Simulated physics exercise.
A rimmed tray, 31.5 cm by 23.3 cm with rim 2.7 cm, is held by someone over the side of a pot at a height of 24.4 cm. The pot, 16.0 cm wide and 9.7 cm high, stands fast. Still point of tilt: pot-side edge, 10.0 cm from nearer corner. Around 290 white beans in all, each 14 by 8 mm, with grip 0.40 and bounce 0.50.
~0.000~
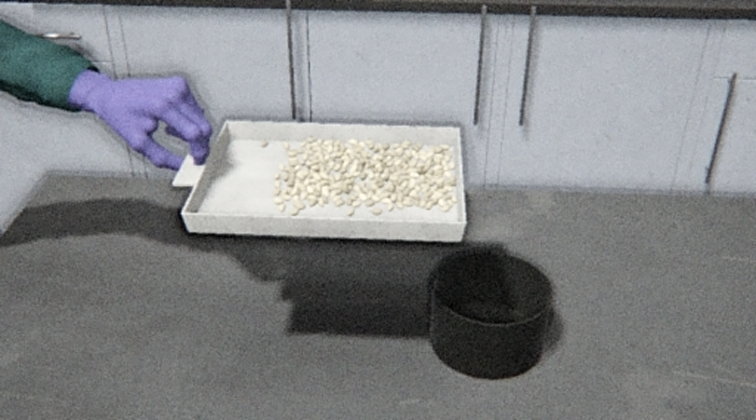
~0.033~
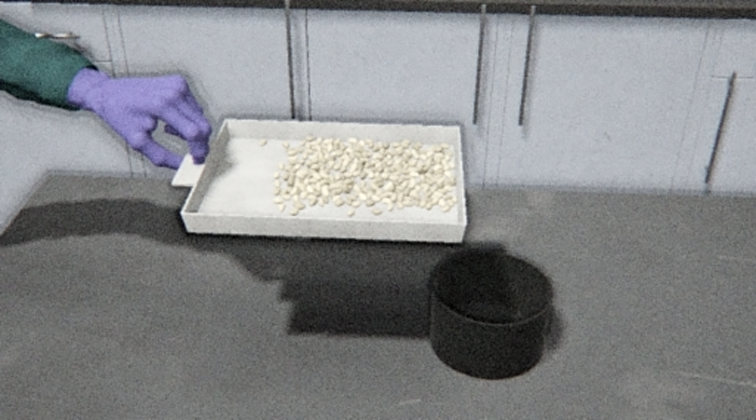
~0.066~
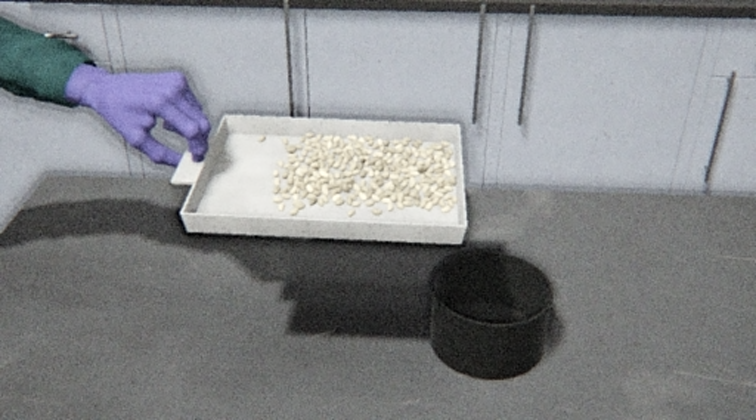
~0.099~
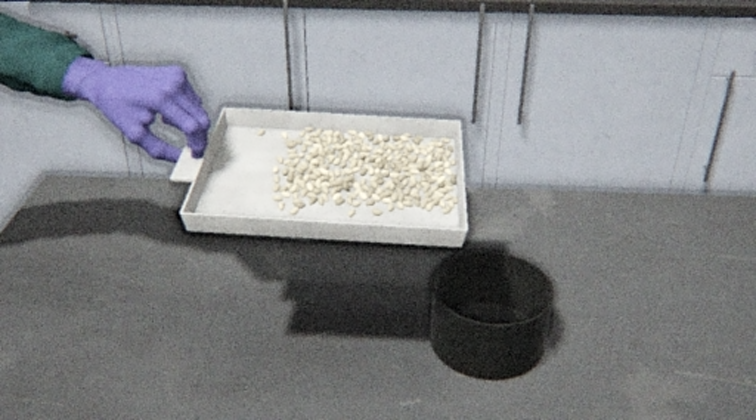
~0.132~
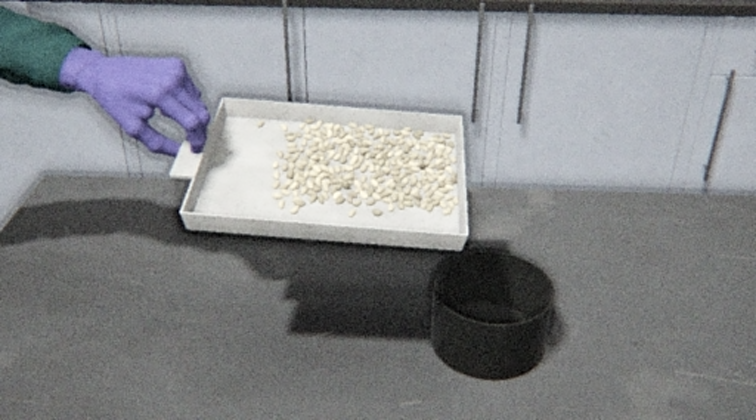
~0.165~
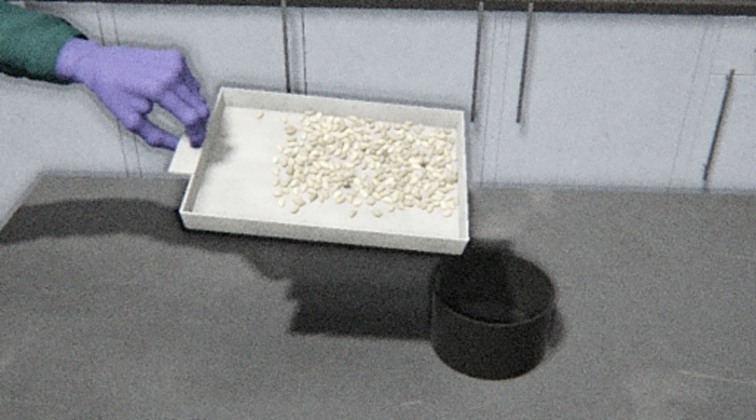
White tray of pale beans tilting gradually toward the viewer, held by a purple-gloved hand at left, beside a still black pot.
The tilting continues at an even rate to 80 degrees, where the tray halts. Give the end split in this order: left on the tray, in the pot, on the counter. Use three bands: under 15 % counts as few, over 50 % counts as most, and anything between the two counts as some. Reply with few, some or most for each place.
Left on the tray: Some, pot: Few, counter: Most.
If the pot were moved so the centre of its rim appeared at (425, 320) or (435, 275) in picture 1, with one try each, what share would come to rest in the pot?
First try about 60 per cent, second try about 0 per cent.
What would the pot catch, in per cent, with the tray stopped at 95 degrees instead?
In that case it comes to about 0 in a hundred.
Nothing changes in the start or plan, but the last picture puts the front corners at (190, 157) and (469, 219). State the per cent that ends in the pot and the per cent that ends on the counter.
Pot: 35, counter: 35.
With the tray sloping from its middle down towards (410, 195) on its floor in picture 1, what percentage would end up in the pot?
My best guess is some 35 per cent.
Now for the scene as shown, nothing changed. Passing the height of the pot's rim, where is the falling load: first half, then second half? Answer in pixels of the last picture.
It passes about (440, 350) first and (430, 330) afterwards.
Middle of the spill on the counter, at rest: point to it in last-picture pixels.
I'd put it near (444, 412).
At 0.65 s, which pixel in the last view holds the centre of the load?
Near (408, 247).
Then, at 0.46 s, tilt 46 degrees; the tray holds 100 %, the pot 0 %.
After 0.65 s, tilt 68 degrees; the tray holds 95 %, the pot 0 %.
After 0.96 s, tilt 80 degrees; the tray holds 40 %, the pot 0 %.
In the end, at 2.4 s, tray 25 %, pot 0 %, counter 75 %.
